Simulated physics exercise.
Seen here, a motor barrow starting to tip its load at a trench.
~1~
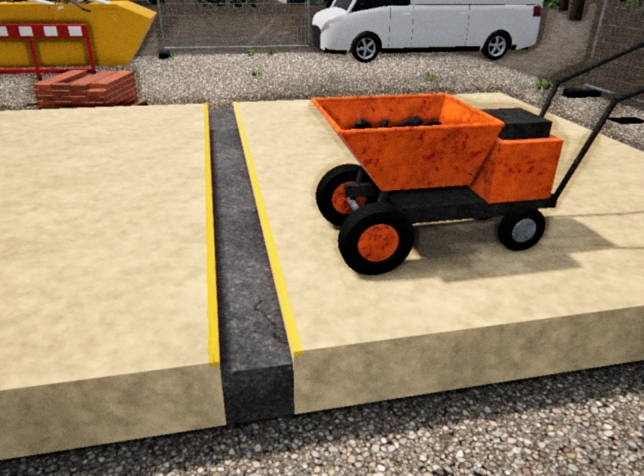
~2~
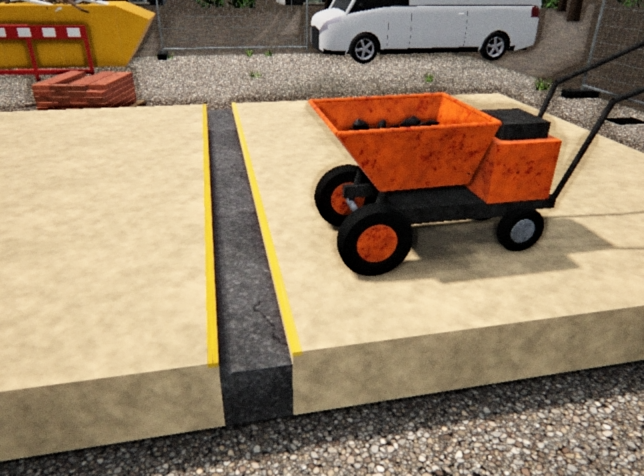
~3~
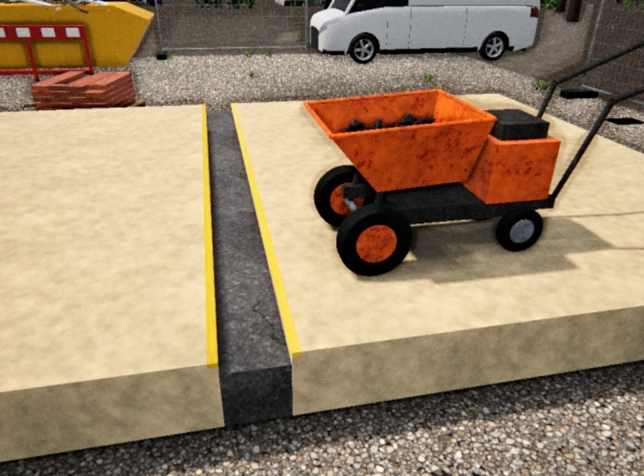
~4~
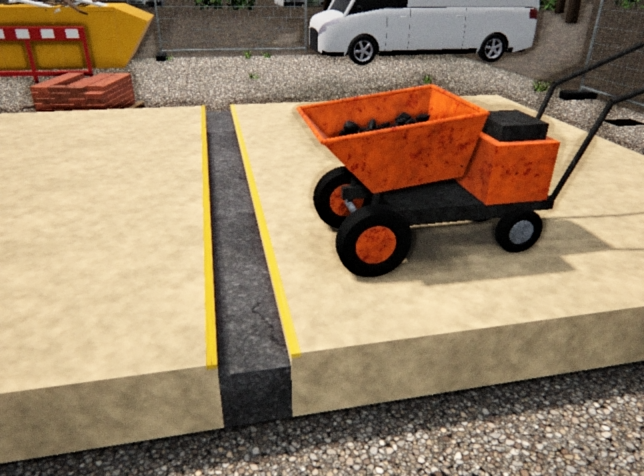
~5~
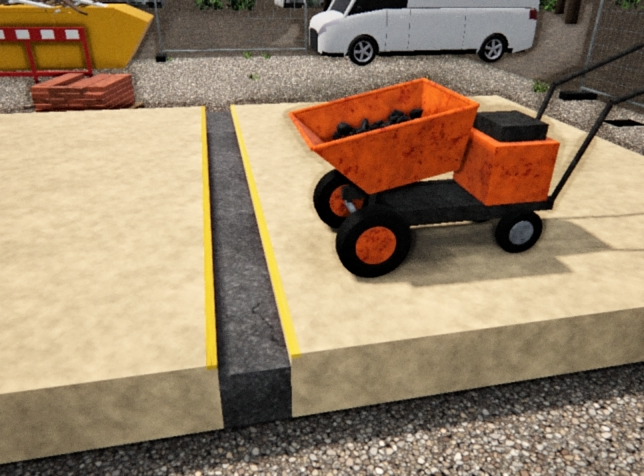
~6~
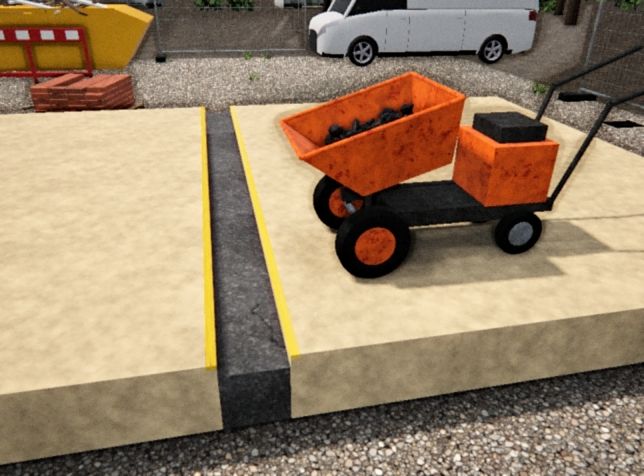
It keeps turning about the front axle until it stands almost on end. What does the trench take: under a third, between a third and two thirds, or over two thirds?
The trench takes between a third and two thirds.
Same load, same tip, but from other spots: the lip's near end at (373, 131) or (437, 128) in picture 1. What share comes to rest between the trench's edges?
Roughly 70 per cent, and 20 per cent.
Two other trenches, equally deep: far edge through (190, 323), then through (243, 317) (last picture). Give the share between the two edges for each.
About 60 and 10 per cent.
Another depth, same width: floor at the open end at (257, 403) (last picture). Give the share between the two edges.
It comes to 100 per cent or so.
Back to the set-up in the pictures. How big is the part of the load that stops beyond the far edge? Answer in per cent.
Near 20 %.
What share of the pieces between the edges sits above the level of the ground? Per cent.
It comes to 40 per cent or so.
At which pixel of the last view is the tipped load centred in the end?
Close to (220, 261).
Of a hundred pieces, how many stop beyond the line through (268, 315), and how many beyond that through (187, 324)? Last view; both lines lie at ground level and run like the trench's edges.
First some 60, then 10 per cent.
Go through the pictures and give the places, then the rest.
The first picture shows lip of the skip at (341, 133), level; top of the load at (401, 141), lumps of coal; first edge of the trench at (288, 308); far edge at (212, 317), the trench over half as wide as the skip, and shallow for its width.
The second picture shows lip of the skip at (338, 134), level; top of the load at (400, 134).
The third picture shows lip of the skip at (332, 137), tipped barely; top of the load at (413, 139).
The fourth picture shows lip of the skip at (323, 142), tipped a little; top of the load at (408, 138).
The fifth picture shows lip of the skip at (313, 149), tipped a little; top of the load at (416, 134).
The sixth picture shows lip of the skip at (301, 158), tipped clearly; top of the load at (407, 130); first edge of the trench at (285, 312); far edge at (209, 321).
Soon, skip tipped steeply; all in the skip.
A while on, skip tipped right over; most in the skip; about a quarter in or heaped over the trench; a stray few beyond it.
Towards the end, skip tipped right over; about a third in the skip; about half in or heaped over the trench; about a quarter beyond it.
Finally, skip tipped right over; about a third in the skip; about half in or heaped over the trench; about a quarter beyond it.
